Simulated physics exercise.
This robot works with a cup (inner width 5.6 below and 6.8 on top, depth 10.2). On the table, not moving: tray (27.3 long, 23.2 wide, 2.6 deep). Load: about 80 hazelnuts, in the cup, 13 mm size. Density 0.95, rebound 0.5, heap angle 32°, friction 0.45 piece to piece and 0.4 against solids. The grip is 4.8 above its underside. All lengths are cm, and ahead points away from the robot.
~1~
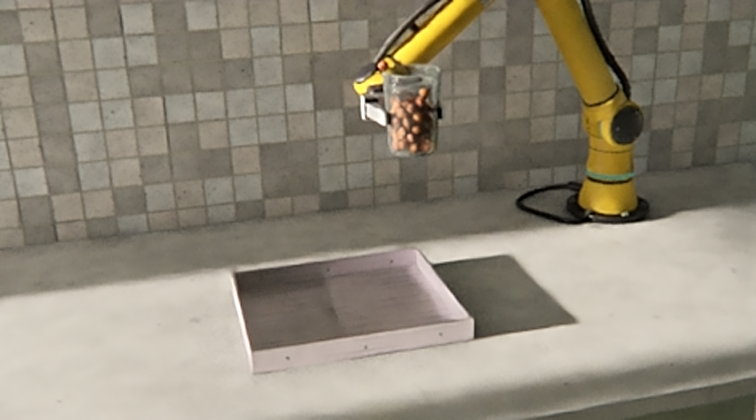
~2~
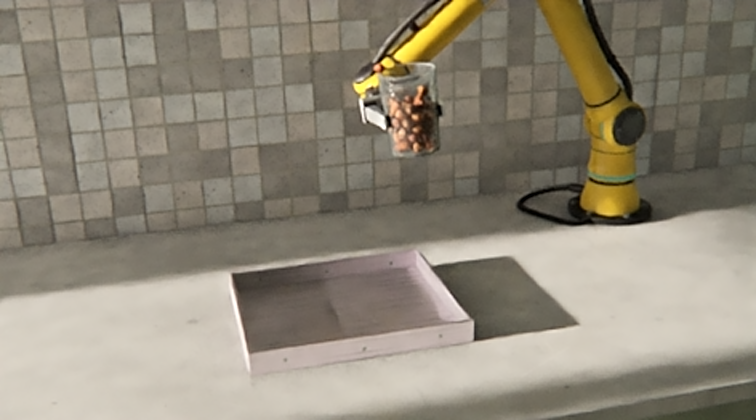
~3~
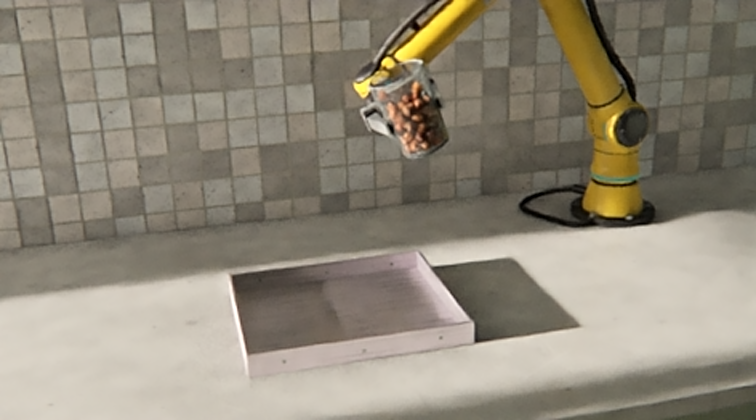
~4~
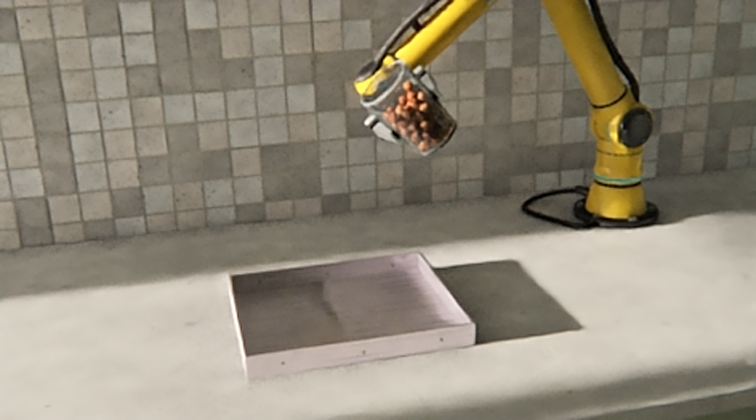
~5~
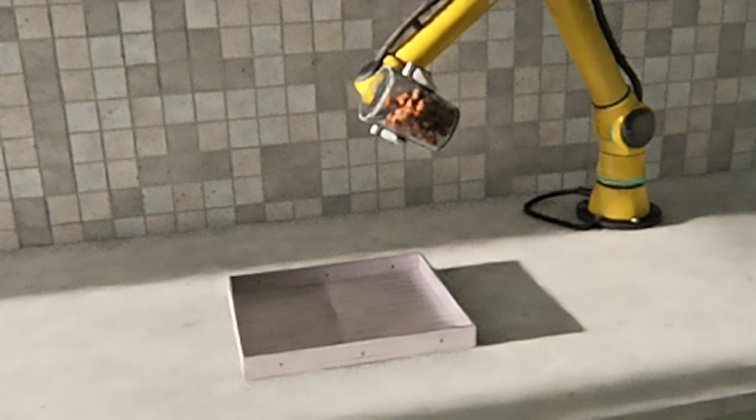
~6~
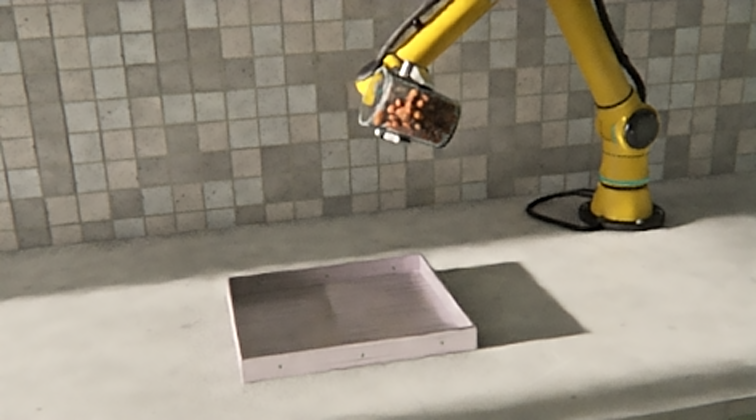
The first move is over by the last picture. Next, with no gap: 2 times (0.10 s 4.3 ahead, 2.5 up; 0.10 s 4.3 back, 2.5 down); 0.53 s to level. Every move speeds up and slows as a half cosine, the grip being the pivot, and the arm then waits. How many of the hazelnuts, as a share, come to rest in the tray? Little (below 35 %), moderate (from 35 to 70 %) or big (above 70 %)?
In the tray the share is moderate, from 35 to 70 %.
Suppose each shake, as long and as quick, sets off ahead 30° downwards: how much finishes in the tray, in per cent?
Some 10 per cent.
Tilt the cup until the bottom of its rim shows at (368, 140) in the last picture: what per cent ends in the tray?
Some 90 per cent.
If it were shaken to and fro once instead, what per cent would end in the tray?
In that case some 50 per cent.
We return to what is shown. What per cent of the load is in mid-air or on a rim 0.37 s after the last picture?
Some 12 per cent.
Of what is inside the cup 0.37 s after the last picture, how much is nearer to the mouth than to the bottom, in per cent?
About 95 per cent.
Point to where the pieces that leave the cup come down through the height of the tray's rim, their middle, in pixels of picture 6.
Around (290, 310).
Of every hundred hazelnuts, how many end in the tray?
Roughly 60 per cent.
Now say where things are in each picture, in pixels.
In the first frame, cup middle at (412, 112), level; upper third of the load around (412, 109), from x 385 to 430, top at y 65; 78 in the cup.
In the second frame, cup middle at (412, 112), tilted 6° forward; upper third of the load around (414, 109), from x 380 to 430, top at y 70.
In the third frame, cup middle at (412, 112), tilted 22° forward; upper third of the load around (414, 109), from x 380 to 440, top at y 90.
In the fourth frame, cup middle at (412, 112), tilted 43° forward; upper third of the load around (415, 108), from x 390 to 445, top at y 90.
In the fifth frame, cup middle at (412, 112), tilted 59° forward; upper third of the load around (419, 105), from x 390 to 450, top at y 95.
In the sixth frame, cup middle at (412, 111), tilted 65° forward; upper third of the load around (421, 106), from x 380 to 450, top at y 95; 78 in the cup.
Then, 0.37 s after the last picture, tilted 65° forward, highest piece 29 above the table; 37 in the cup, 32 in the tray, 9 in flight or on a rim.
Then, 0.74 s after the last picture, tilted 18° forward, highest piece 28 above the table; 45 in the tray, 26 in the cup, 7 on the table or floor.
Then, 1.13 s after the last picture, level, highest piece 26 above the table; 45 in the tray, 26 in the cup, 7 on the table or floor.
Then, 2.18 s after the last picture, level, highest piece 26 above the table; 45 in the tray, 26 in the cup, 7 on the table or floor.
Final count, 45 in the tray, 26 in the cup, 7 on the table or floor. That is 58 % in the tray.
